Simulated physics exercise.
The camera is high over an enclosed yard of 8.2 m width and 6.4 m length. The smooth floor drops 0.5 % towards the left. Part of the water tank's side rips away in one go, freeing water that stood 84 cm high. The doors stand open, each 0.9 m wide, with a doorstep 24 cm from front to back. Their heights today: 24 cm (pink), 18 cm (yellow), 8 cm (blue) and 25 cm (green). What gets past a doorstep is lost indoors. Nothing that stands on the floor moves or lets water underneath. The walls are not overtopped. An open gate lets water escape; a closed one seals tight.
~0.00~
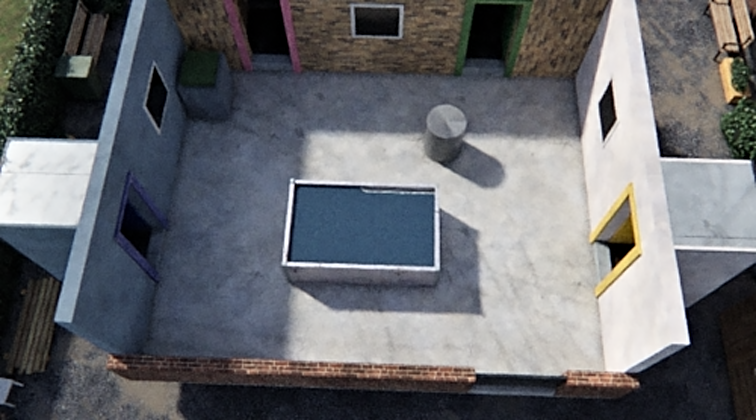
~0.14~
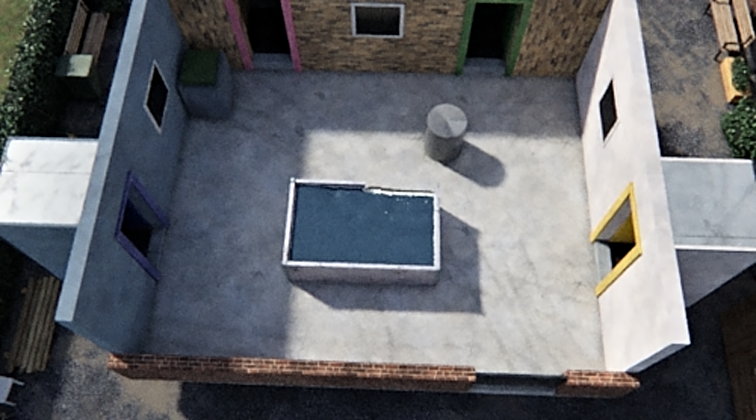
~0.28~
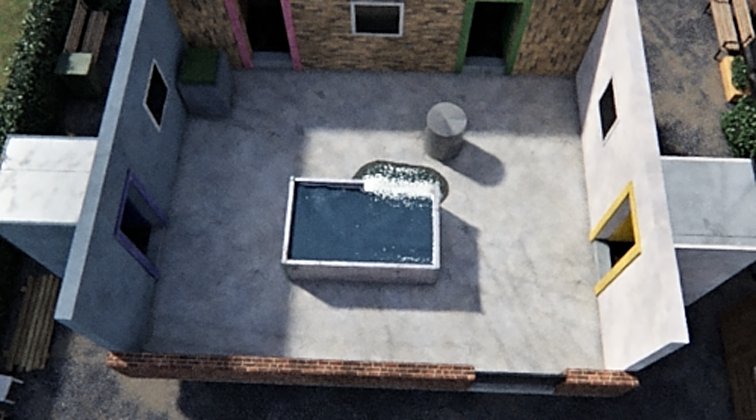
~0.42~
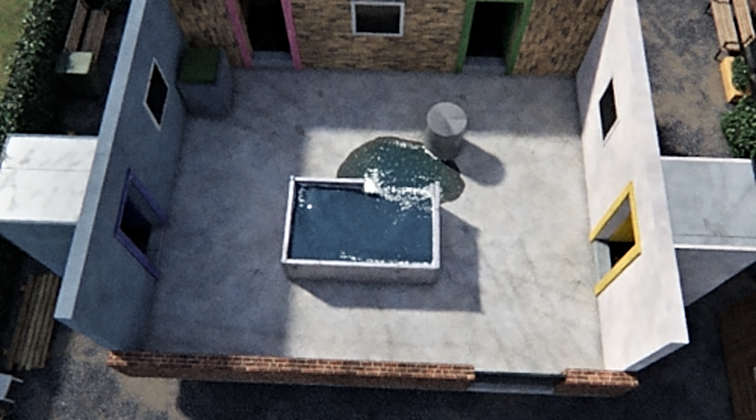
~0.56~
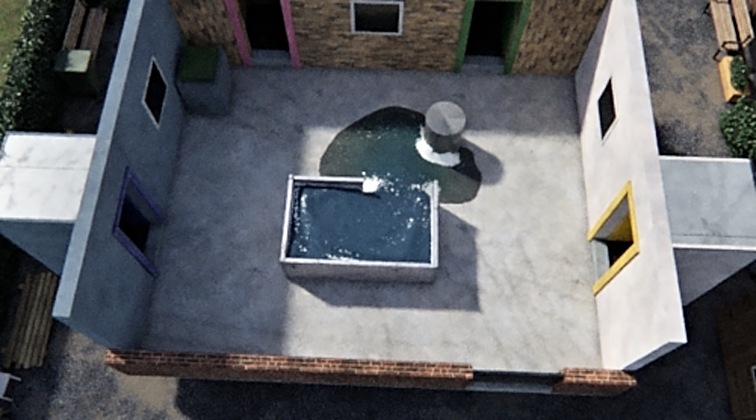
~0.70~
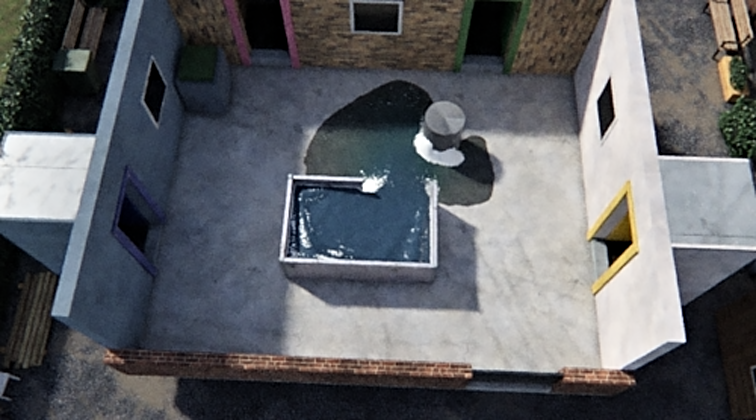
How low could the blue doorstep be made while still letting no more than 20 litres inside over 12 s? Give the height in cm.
It would have to be roughly 5 cm high.
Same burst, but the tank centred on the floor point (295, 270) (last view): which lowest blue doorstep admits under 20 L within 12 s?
Then roughly 6.0 cm.
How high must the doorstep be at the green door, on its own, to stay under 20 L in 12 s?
About 7.0 cm at green.
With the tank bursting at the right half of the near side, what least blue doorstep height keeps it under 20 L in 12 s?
Some 12.0 cm.
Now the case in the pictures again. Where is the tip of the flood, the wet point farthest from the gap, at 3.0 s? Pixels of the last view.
At about (194, 66).
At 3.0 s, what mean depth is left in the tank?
Roughly 30 cm on average.
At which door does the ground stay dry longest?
It is the blue one.
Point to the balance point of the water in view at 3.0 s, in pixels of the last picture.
Near (389, 157).
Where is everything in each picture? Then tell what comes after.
The first picture shows still water, 84 cm deep, in the water tank at (363, 226); the blue door at (144, 232) is dry.
In the second picture, the gap is on the far side, the front 0.3 m out at a hidden place; the back of the water tank holds 84 cm.
In the third picture, water pours out on the far side and has run 0.9 m, to (374, 165); about 14 cm deep outside, 83 cm at the back.
In the fourth picture, the front is at (387, 139), 1.5 m from the gap on the far side; 2.6 m2 of floor is wet, 76 cm left at the back.
In the fifth picture, water pours out on the far side and has run 2.1 m, to (387, 111); about 8 cm deep outside, 71 cm at the back.
In the sixth picture, the front is at (396, 84), 2.8 m from the gap on the far side; 6.2 m2 of floor is wet, 72 cm left at the back; the blue door at (142, 226), 4.6 m from the gap, is still 3.2 m from the nearest water.
After 1.4 s water covers 25 % of the floor, deepest (52 cm) near (426, 162); it has not reached the blue door.
After 3.0 s water covers 45 % of the floor, deepest (42 cm) near (202, 66); it has not reached the blue door.
After 12.0 s water covers 100 % of the floor, deepest (16 cm) near (240, 363); 11 cm at the blue door, 3 litres in over its 8 cm doorstep.
At the blue door as built, the water arrived by 3.8 s and peaked near 11 cm at 12.0 s.
With a doorstep of 4 cm, 32 litres would have come in within the 12 s; with 5.5 cm, 15 litres. So under 20 litres takes about 5 cm.
